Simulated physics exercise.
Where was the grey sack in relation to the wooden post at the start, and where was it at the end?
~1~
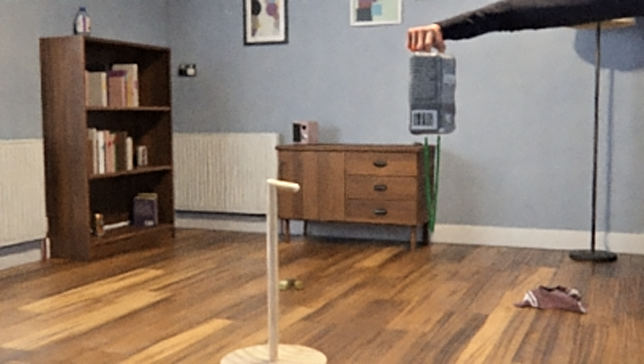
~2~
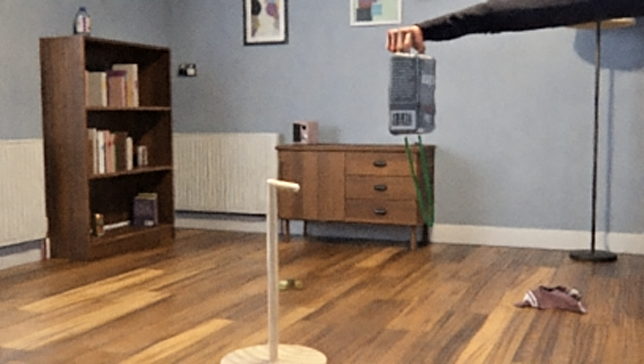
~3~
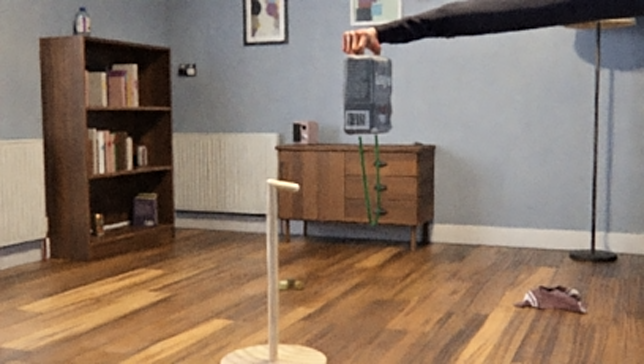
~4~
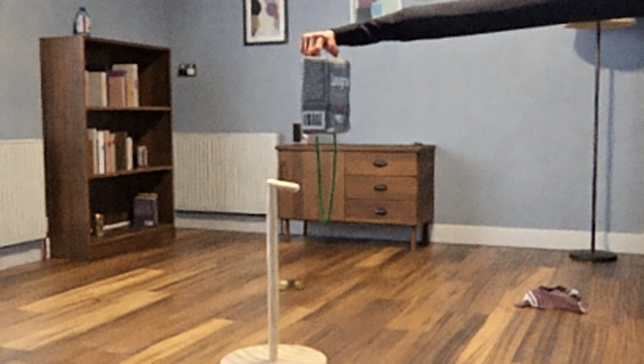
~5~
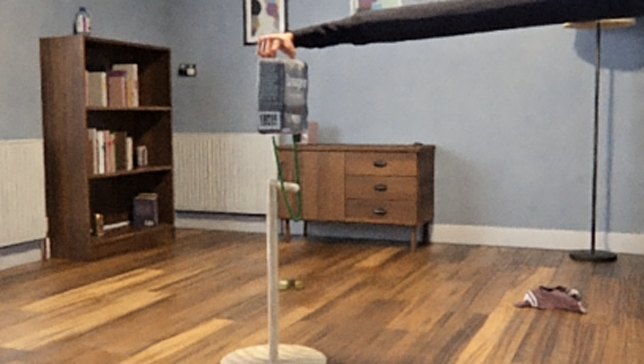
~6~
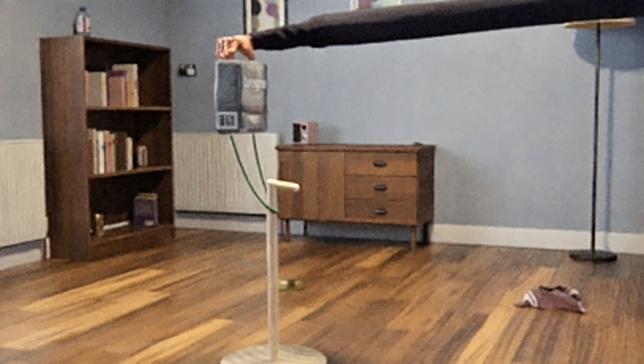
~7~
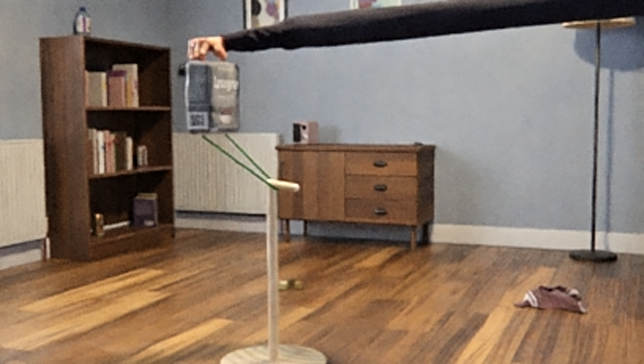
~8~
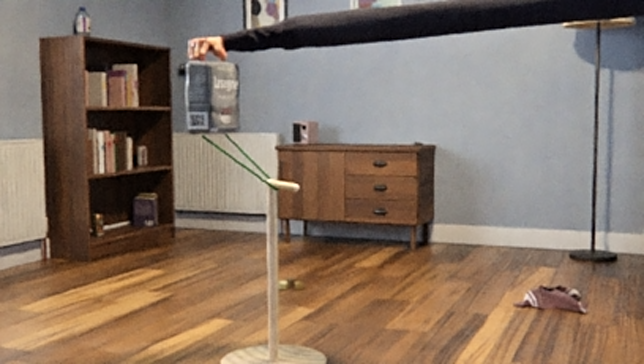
At the start the grey sack was held up well to the right of the post, above the drawers of the cabinet. By the end it was a little to the left of the post, with its green loop stretched back to the hook.
